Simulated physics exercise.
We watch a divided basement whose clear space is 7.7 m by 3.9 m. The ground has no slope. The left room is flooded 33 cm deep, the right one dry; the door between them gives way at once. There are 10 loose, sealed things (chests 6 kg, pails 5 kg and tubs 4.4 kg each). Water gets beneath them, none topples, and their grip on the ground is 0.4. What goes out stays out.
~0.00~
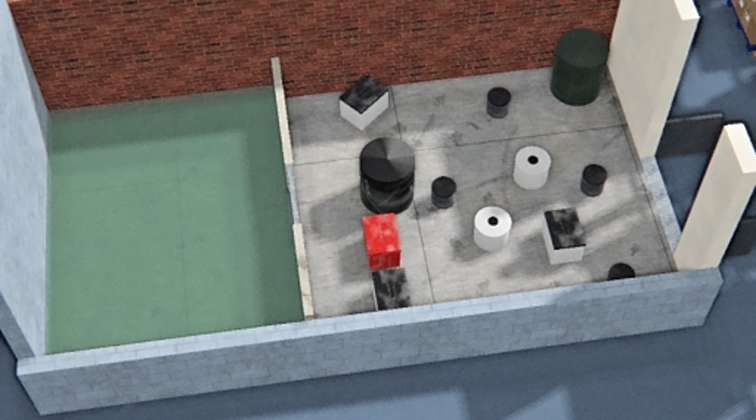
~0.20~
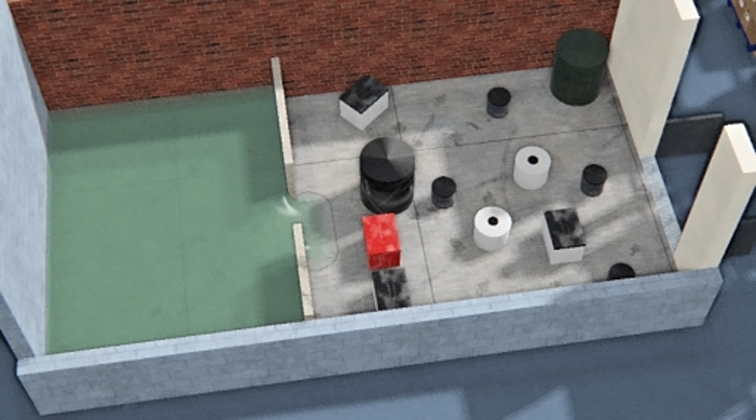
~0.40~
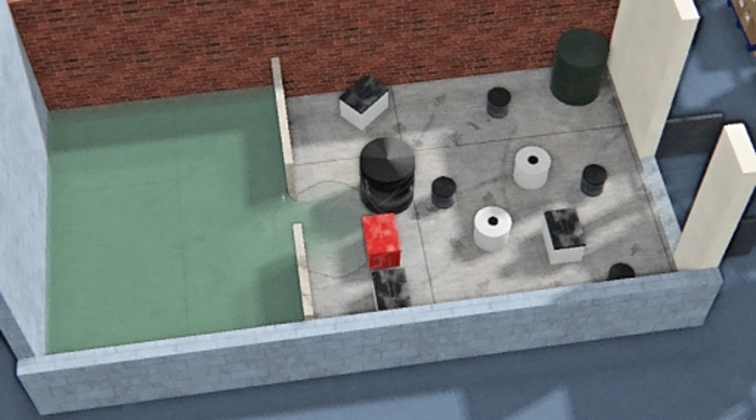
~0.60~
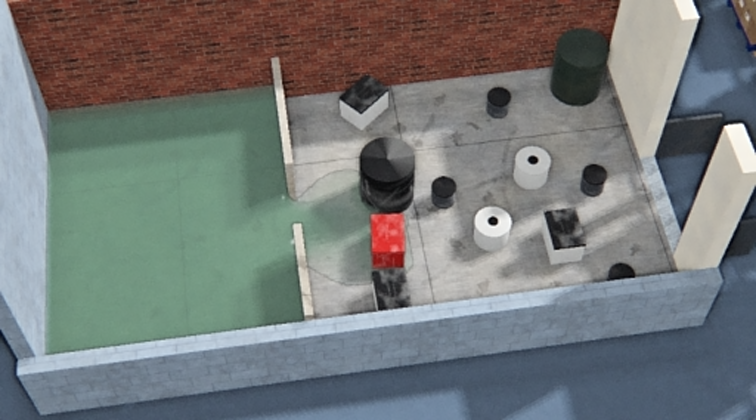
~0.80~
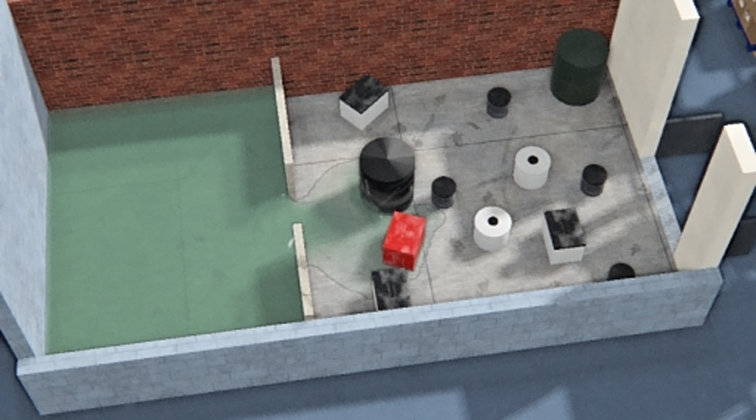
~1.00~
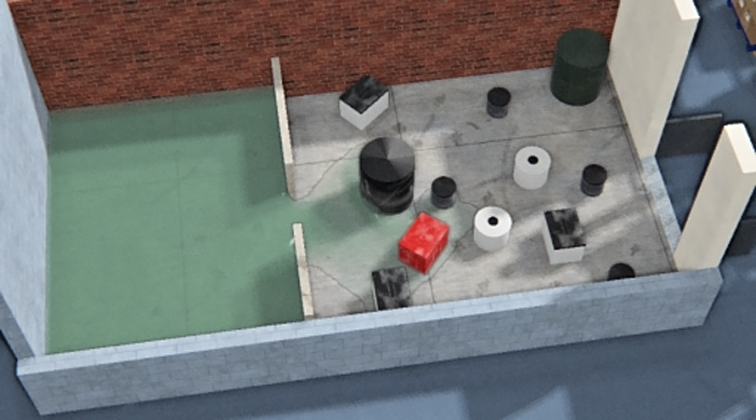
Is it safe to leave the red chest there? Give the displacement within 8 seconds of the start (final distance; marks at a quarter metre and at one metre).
The red chest gets carried off.
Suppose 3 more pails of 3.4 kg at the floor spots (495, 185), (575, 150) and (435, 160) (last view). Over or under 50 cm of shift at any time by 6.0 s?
In turn: Short of it, under, less.
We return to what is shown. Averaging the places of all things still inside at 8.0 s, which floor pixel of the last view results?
At about (508, 181).
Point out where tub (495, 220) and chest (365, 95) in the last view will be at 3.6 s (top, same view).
Near (638, 199) and (400, 88).
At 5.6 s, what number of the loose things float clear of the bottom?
At that moment 1.
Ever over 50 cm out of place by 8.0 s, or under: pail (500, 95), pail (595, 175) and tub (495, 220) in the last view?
In that order: Less, past it, more.
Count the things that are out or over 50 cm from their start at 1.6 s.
By then 1.
After 1.6 s the red chest is near (492, 257), 1.4 m from its start, aground; 0 of 10 are out; 0 afloat.
After 3.6 s the red chest is near (637, 248), 3.1 m from its start, afloat; 0 of 10 are out; 5 afloat.
After 5.6 s the red chest is near (613, 169), 3.1 m from its start, afloat; 3 of 10 are out; 1 afloat.
After 8.0 s the red chest is near (610, 97), 3.7 m from its start, afloat; 3 of 10 are out; 5 afloat.
